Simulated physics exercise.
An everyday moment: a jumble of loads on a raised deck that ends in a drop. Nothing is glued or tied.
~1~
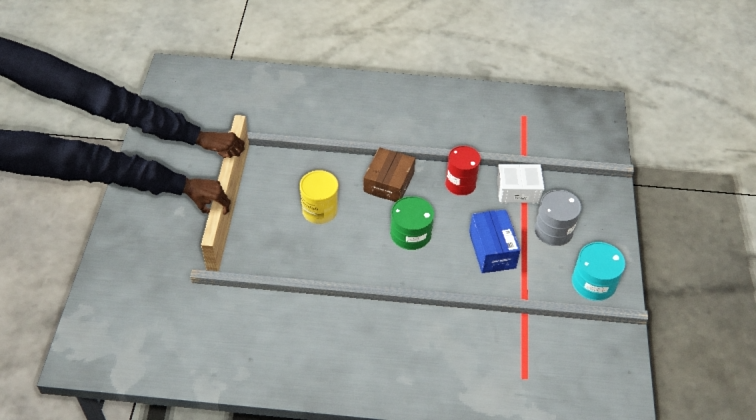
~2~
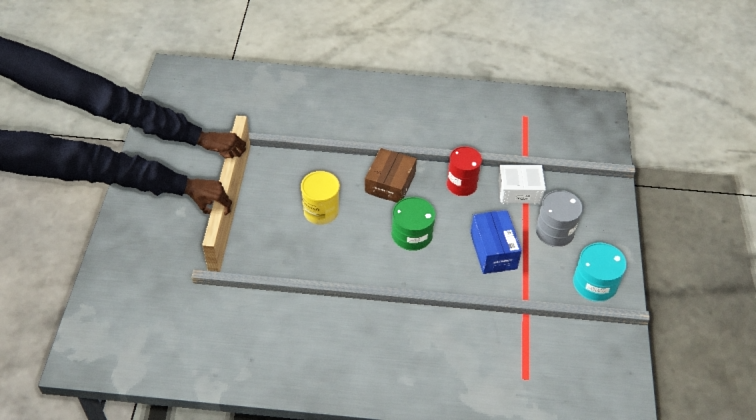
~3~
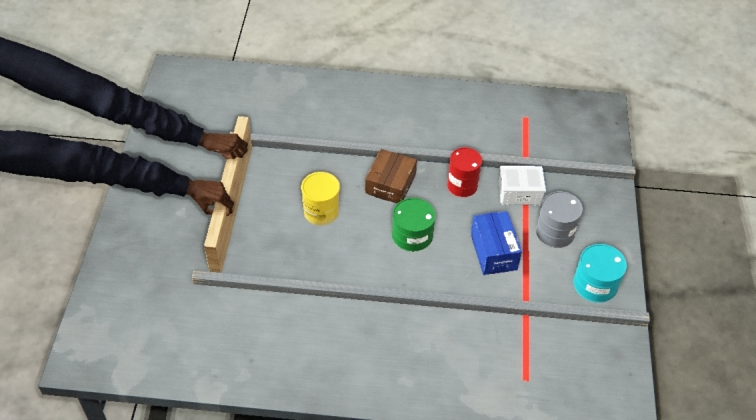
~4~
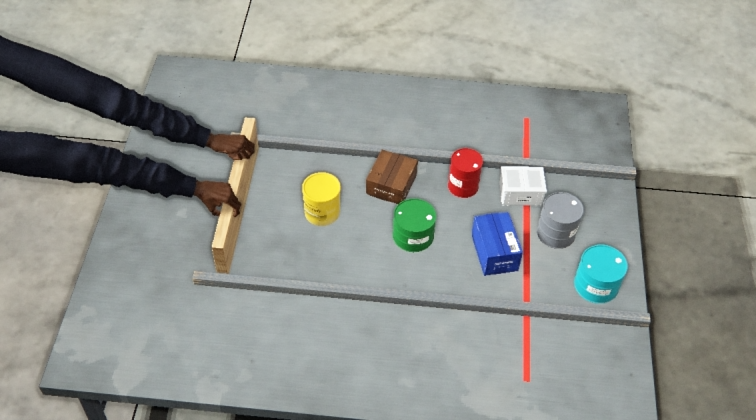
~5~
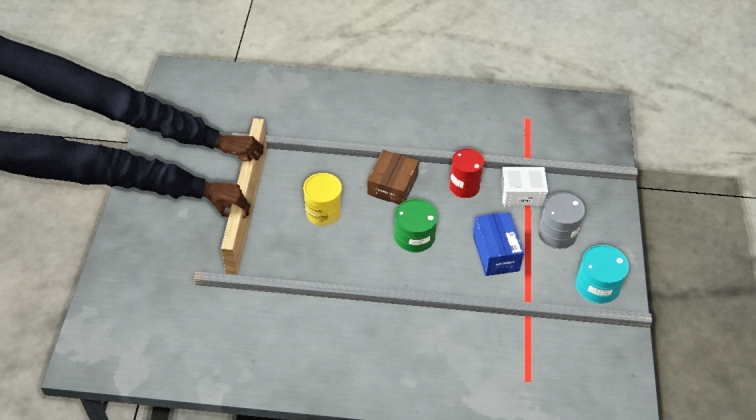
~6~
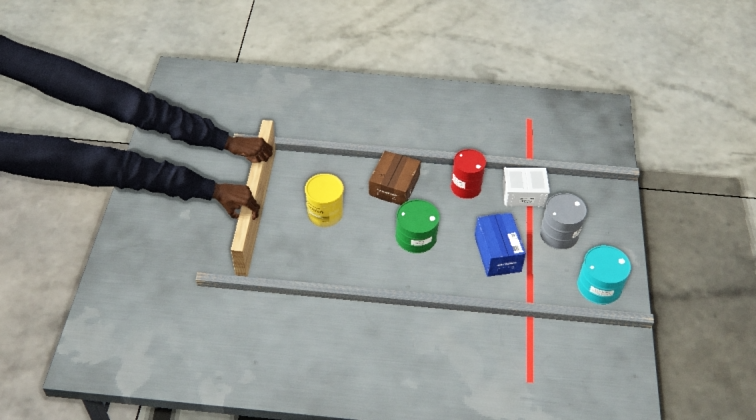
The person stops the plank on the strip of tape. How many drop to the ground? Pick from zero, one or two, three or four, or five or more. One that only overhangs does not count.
The number that fall off is zero.
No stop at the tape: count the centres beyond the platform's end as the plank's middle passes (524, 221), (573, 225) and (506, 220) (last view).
In that order 0, 1 and 0.
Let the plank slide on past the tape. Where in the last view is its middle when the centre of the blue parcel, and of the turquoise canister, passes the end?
For the blue parcel at (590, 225), for the turquoise canister at (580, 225).
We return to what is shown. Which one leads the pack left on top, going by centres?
The white tote.
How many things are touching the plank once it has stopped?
3 of them.
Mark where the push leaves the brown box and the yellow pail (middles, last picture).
The brown box stops around (550, 189); the yellow pail around (550, 218).
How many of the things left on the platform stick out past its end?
The number is 1.
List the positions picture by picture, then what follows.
Turquoise canister (598, 272); grey canister (557, 218); white tote (520, 184); plank (227, 192); tape (524, 233), in the first frame.
Grey canister (559, 219); green canister (413, 224), in the second frame.
White tote (521, 186); blue parcel (496, 243), in the third frame.
Turquoise canister (600, 274); yellow pail (322, 200), in the fourth frame.
Grey canister (561, 221); brown box (393, 178), in the fifth frame.
Turquoise canister (604, 275); grey canister (563, 221); white tote (525, 188); plank (255, 197); tape (530, 237), in the sixth frame.
A little later, none off yet; turquoise canister at rest near (604, 275); grey canister at rest near (563, 221); white tote at rest near (525, 188).
Next, none off yet; turquoise canister at rest near (604, 275); grey canister at rest near (563, 221); white tote shifted a little near (532, 188).
When it is over, the number that fall off is zero.
